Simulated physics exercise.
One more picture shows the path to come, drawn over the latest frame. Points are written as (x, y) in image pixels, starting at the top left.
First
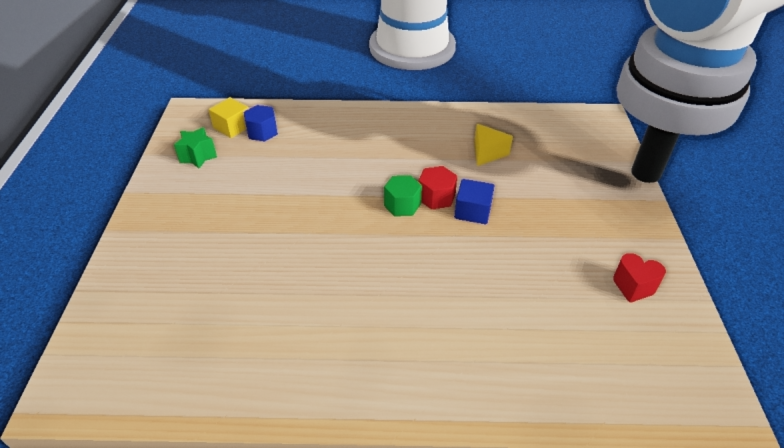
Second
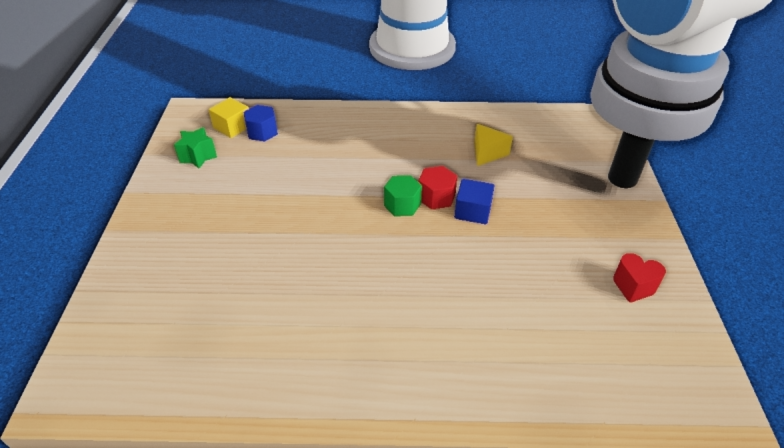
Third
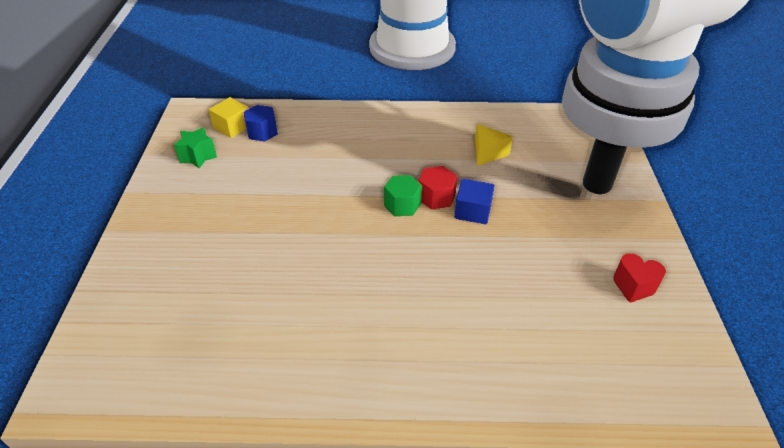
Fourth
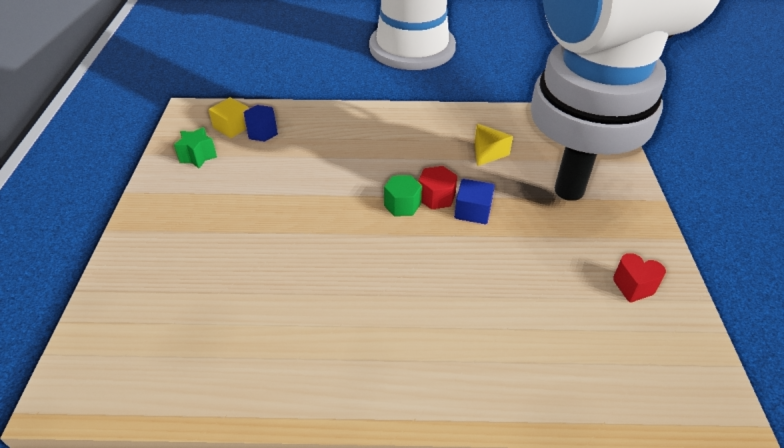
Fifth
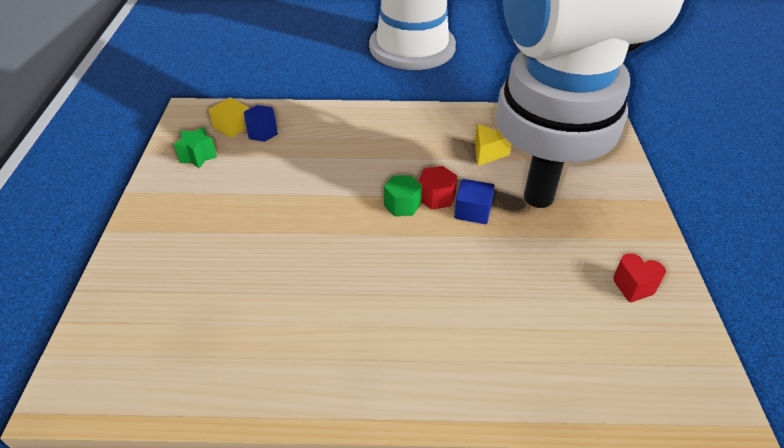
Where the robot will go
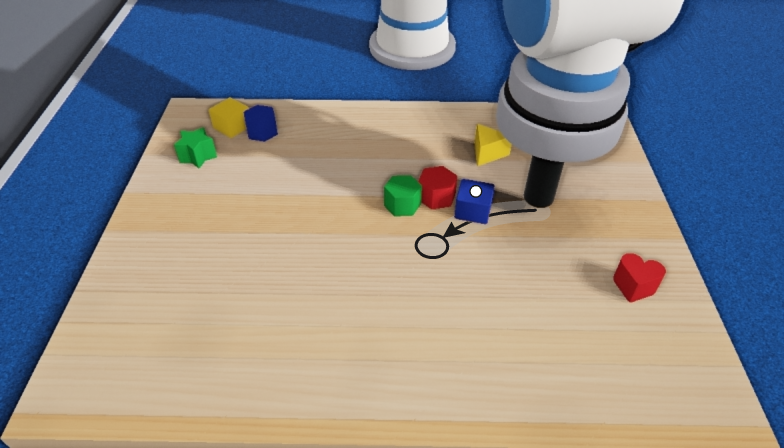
On a wooden board over a blue surface, a robot arm's black tip moved left and slightly nearer, approaching the blue cube beside the red and green blocks, while all the colored blocks stayed still.
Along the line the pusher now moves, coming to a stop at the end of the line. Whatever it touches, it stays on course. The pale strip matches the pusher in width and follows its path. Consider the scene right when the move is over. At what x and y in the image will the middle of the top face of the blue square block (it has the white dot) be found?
Its top centre lands on (434, 193).
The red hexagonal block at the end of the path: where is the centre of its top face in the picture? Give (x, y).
Its top middle: (421, 170).
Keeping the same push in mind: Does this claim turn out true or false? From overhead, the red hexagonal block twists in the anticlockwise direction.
Verdict: False.
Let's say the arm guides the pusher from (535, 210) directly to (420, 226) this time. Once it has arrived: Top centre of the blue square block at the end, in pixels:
By then it is at (410, 186).
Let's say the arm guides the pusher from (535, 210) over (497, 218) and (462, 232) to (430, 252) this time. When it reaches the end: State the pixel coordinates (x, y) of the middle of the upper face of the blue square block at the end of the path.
I predict (441, 194).
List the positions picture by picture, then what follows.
The first frame shows pusher tip at (645, 175); block tops, green hexagonal block at (403, 186); red hexagonal block at (438, 177); blue square block at (476, 191).
The second frame shows pusher at (622, 180); blocks unchanged.
The third frame shows pusher at (597, 186); blocks unchanged.
The fourth frame shows pusher at (569, 192); blocks unchanged.
The fifth frame shows pusher at (538, 199); green hexagonal block at (403, 186); red hexagonal block at (438, 177); blue square block at (476, 191).
Path on the board, from (535, 210) through (496, 214) and (461, 226) to (432, 246); the dot is on the blue square block.
What follows on the original path. One third of the way, pusher at (498, 203); red hexagonal block at (435, 177); blue square block at (466, 191).
Two thirds of the way, pusher at (463, 215); green hexagonal block at (394, 187); red hexagonal block at (421, 170), turned 35° clockwise; blue square block at (434, 193), turned 40° clockwise.
At the end, pusher at (433, 235); green hexagonal block at (394, 187); red hexagonal block at (421, 170), turned 35° clockwise; blue square block at (434, 193), turned 40° clockwise.
